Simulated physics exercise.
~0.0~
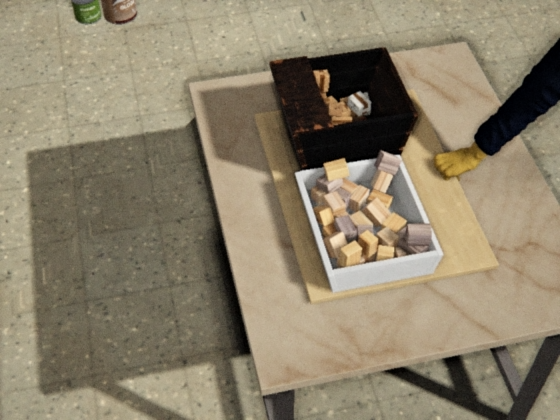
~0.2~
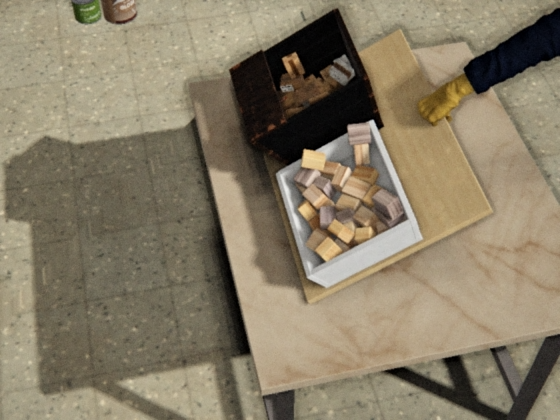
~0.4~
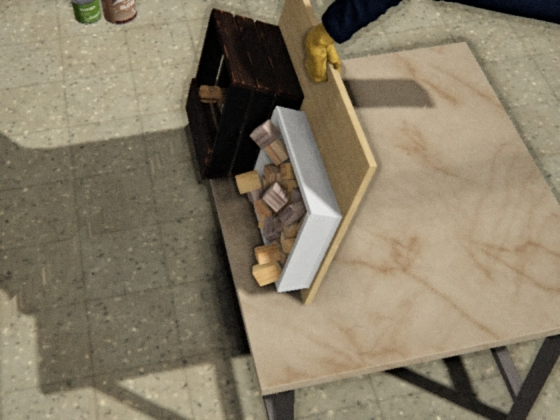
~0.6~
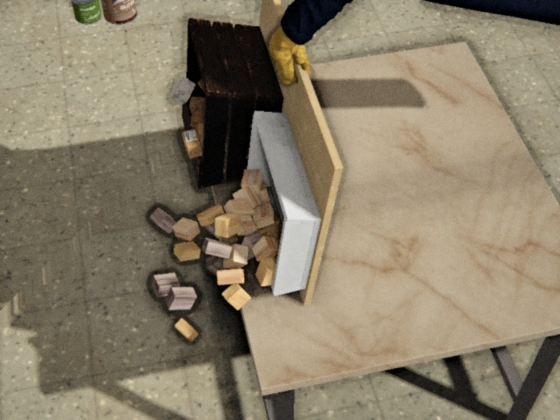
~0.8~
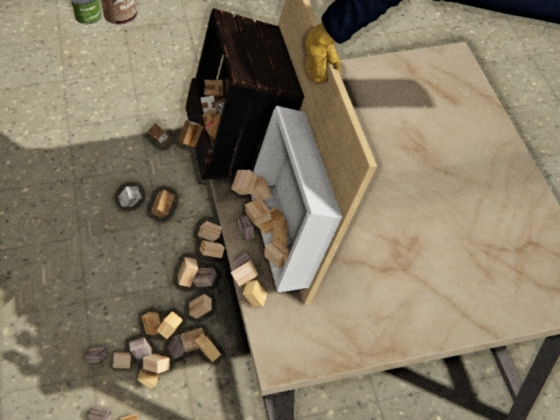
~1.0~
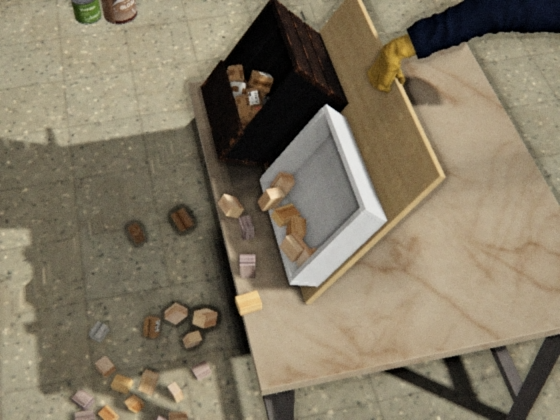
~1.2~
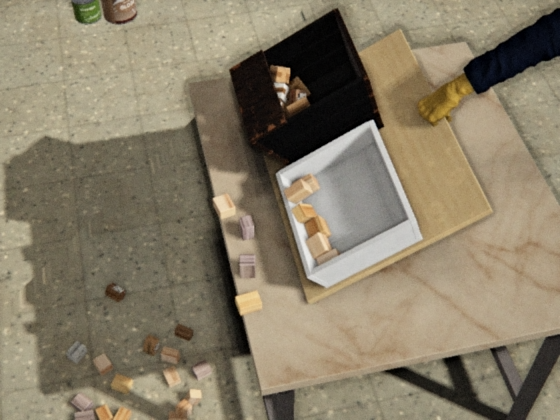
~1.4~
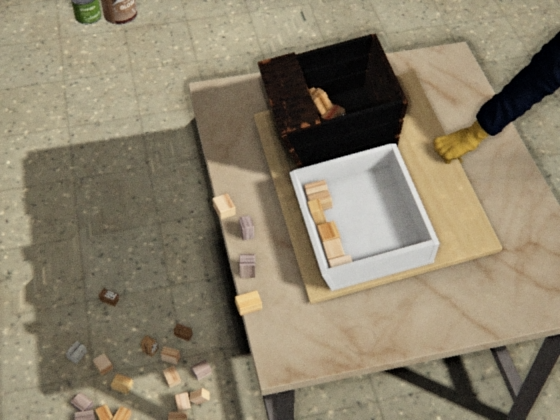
Wooden blocks spill from a white tote as a gloved hand tips its board left, then lowers it.
